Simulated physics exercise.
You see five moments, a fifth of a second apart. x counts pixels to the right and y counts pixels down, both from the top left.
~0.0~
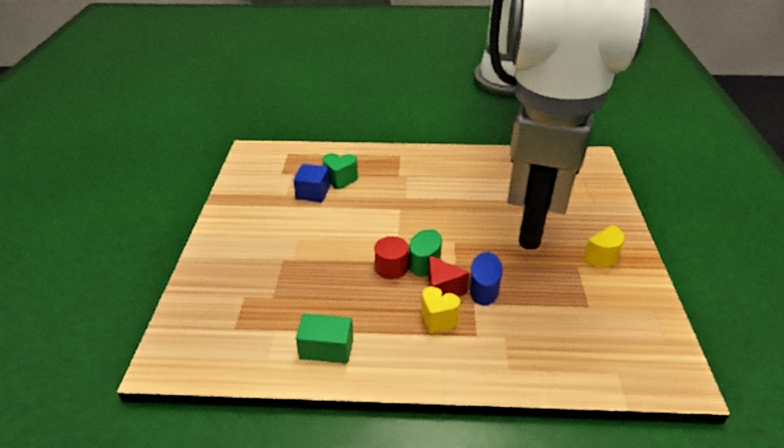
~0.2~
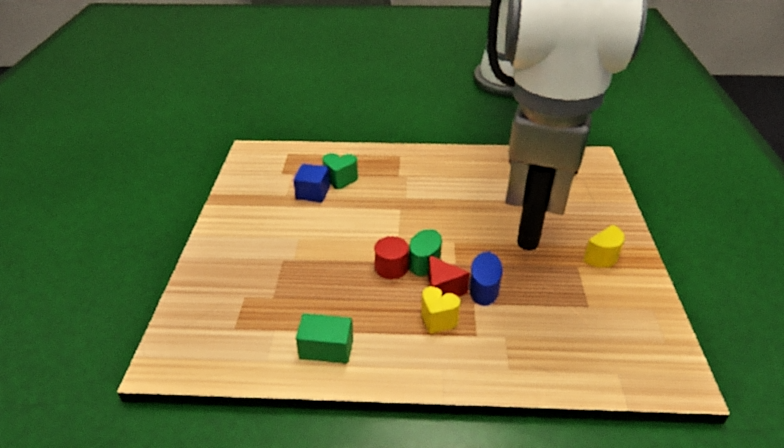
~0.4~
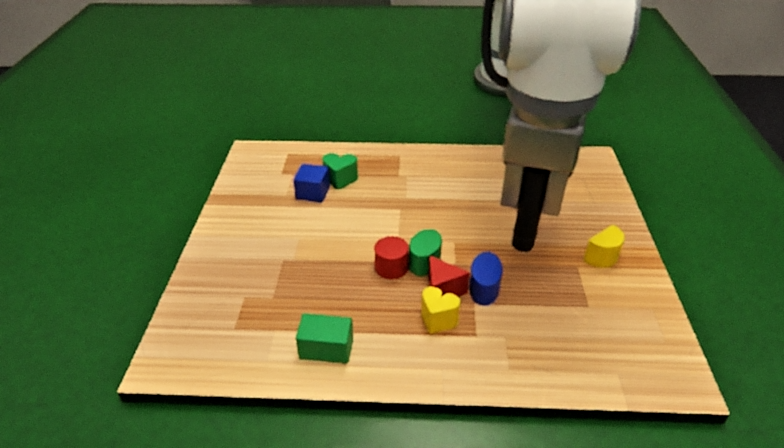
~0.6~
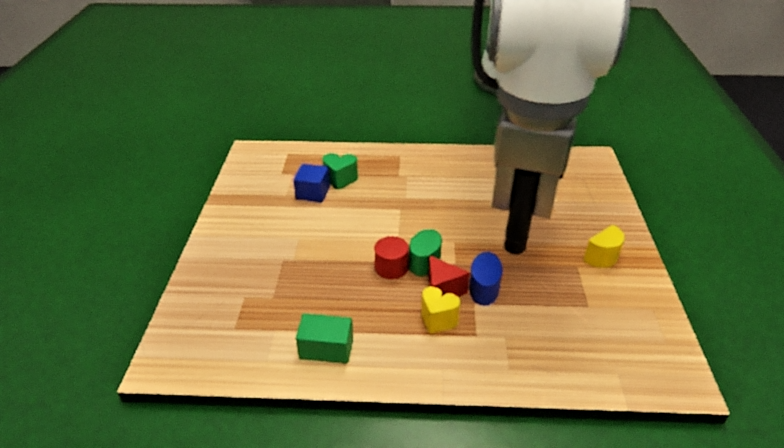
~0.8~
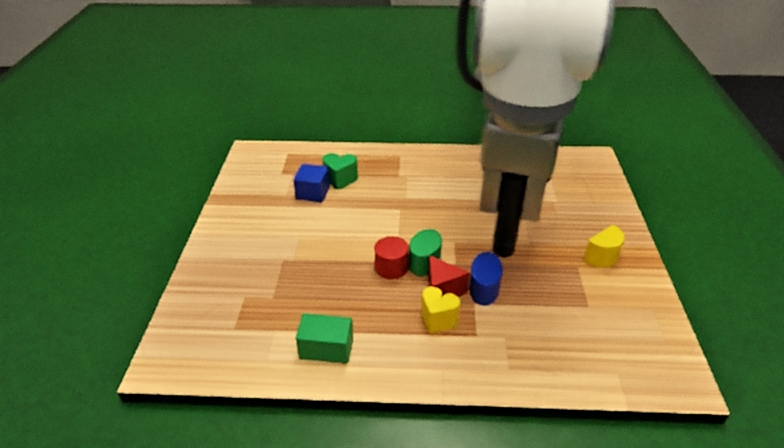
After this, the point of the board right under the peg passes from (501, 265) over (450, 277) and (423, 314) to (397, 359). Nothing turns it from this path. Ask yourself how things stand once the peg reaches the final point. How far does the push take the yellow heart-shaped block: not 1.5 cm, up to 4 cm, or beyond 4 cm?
The largest band: Over 4 cm.
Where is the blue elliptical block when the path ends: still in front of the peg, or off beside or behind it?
It ends up beside or behind the peg.
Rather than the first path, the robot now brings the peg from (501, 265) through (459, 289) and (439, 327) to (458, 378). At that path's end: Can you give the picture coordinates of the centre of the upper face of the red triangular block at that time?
Around pixel (414, 287).
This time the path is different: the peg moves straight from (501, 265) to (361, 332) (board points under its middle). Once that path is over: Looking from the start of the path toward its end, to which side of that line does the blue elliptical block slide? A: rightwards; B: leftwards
Option B.
On the path given first. One third of the way, peg at (451, 263); red triangular block at (437, 279), turned 40° clockwise; blue elliptical block at (472, 276), turned 75° anticlockwise.
Two thirds of the way, peg at (423, 300); yellow heart-shaped block at (434, 321), turned 55° anticlockwise; red triangular block at (404, 307); blue elliptical block at (468, 282), turned 115° anticlockwise.
At the end, peg at (396, 345); red circular block not moved; green elliptical block not moved; yellow heart-shaped block at (431, 347), turned 145° anticlockwise; red triangular block at (369, 343), turned 55° clockwise; blue elliptical block at (468, 282), turned 115° anticlockwise.
